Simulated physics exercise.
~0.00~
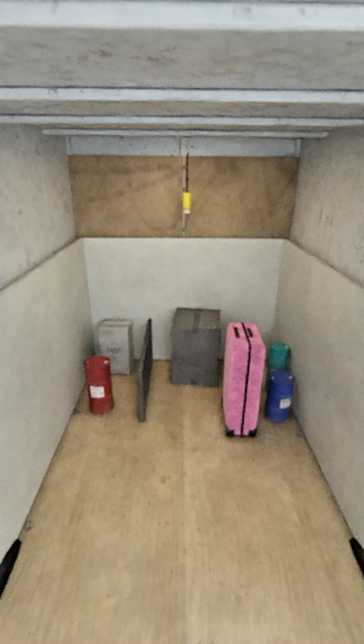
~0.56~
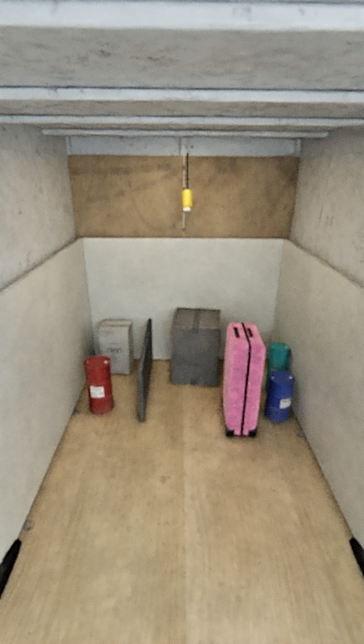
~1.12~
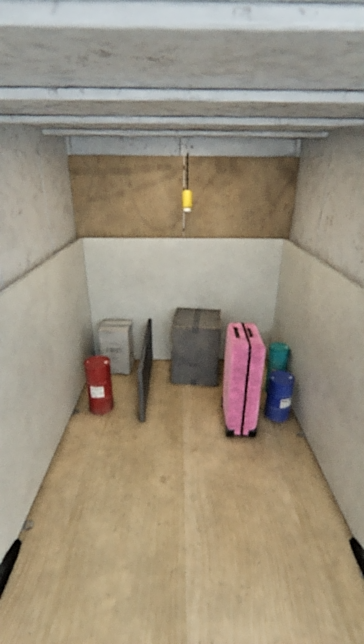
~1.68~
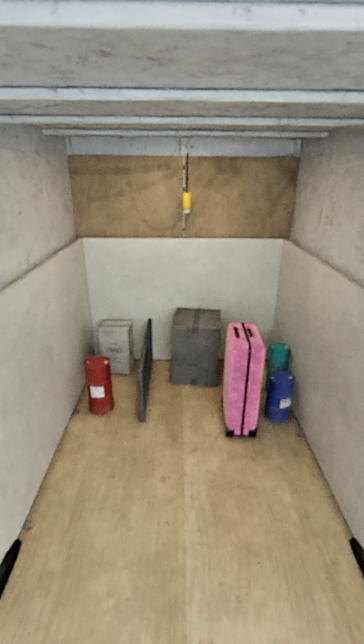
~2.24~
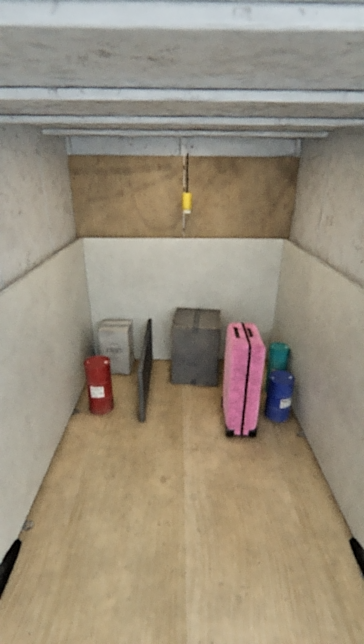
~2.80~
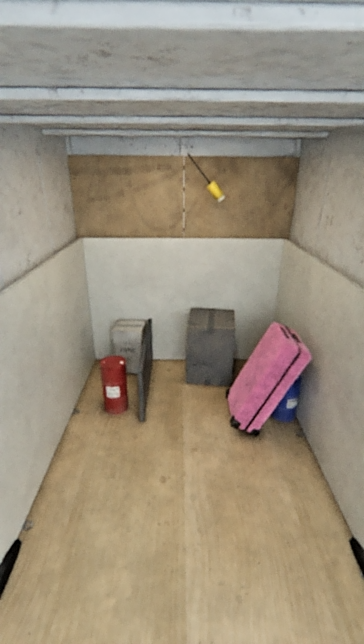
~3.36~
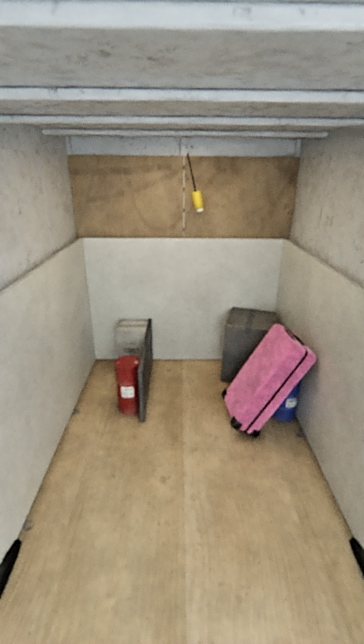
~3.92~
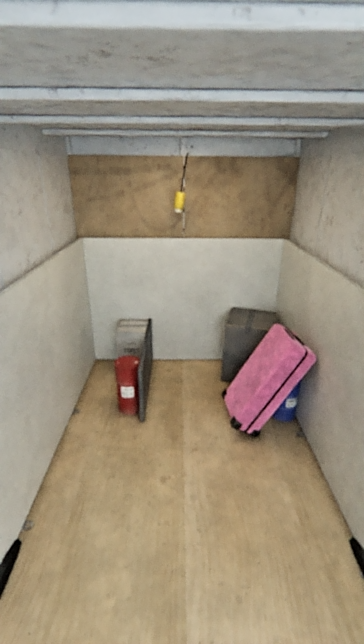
The load bay of a moving van is seen from its rear, with pale walls, a wooden floor and a yellow lamp hanging at the far end. A red canister, a whitish box and a thin dark board stand on the left, a grey box near the middle, and a pink case with blue and turquoise canisters on the right. At first everything stays still. Then the lamp swings right, the boxes and red canister shift right, and the pink case tips against the right side. The grey box slides farther right behind the case, and the red canister reaches the board. The lamp swings back, leaving the case leaning and the load at rest.
